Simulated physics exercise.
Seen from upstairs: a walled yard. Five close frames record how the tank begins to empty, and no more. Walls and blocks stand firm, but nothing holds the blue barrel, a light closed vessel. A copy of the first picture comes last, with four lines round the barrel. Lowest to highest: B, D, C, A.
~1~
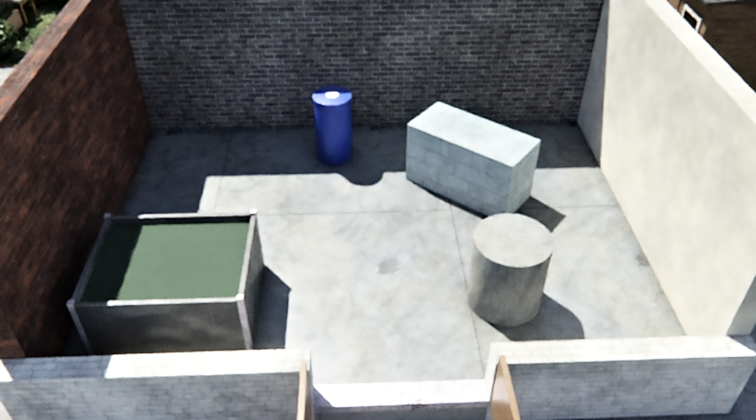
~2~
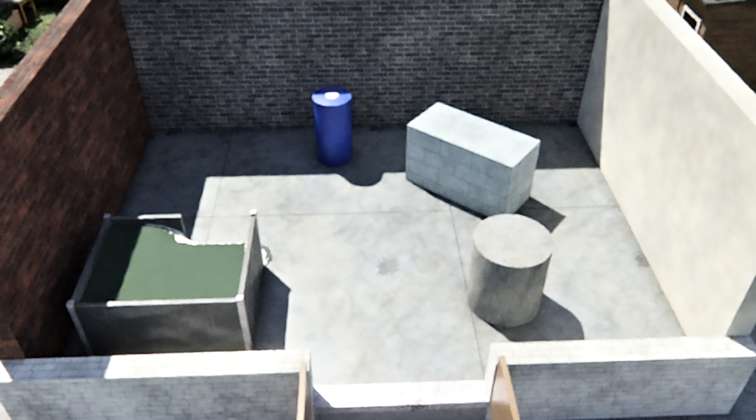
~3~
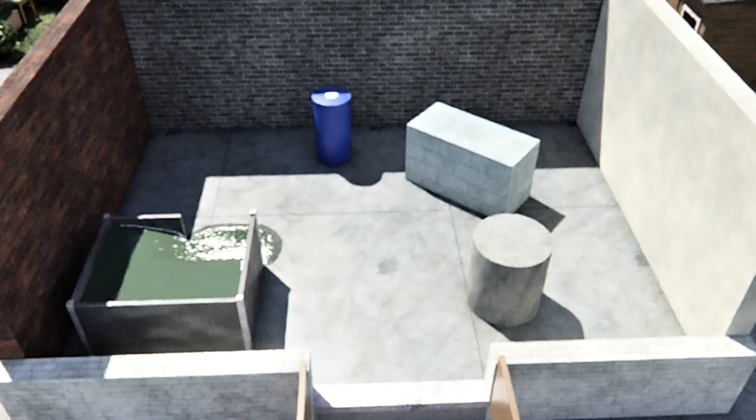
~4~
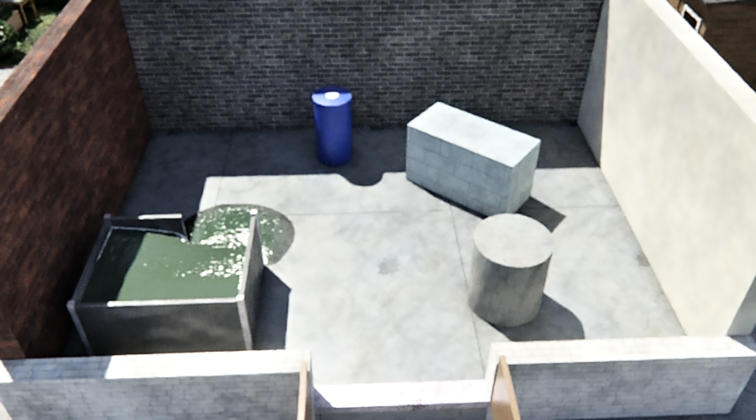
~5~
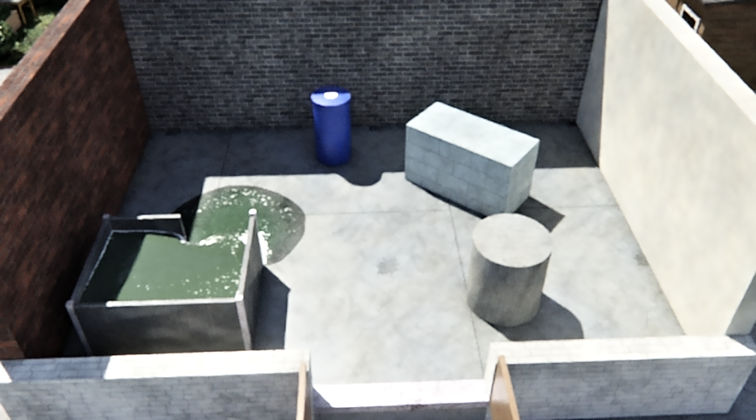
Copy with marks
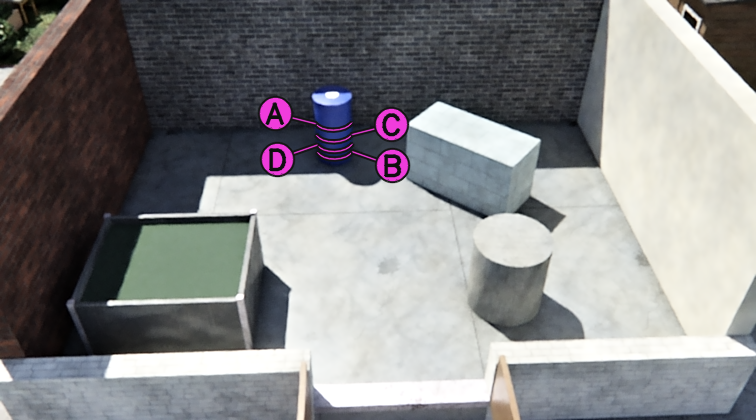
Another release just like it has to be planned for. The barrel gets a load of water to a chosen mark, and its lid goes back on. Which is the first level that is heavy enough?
D.
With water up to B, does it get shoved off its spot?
Yes, it does.
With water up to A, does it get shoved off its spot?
No, not at all.
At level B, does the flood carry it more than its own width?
Yes, it does.
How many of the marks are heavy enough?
Three of the four.
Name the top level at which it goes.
That is level B.
On the marked copy, A at (333, 130); B at (334, 159); C at (334, 141); D at (334, 151); from the bottom up B, D, C, A.
With A, it does not move.
With B, it is pushed about its own width away.
With C, it does not move.
With D, it does not move.
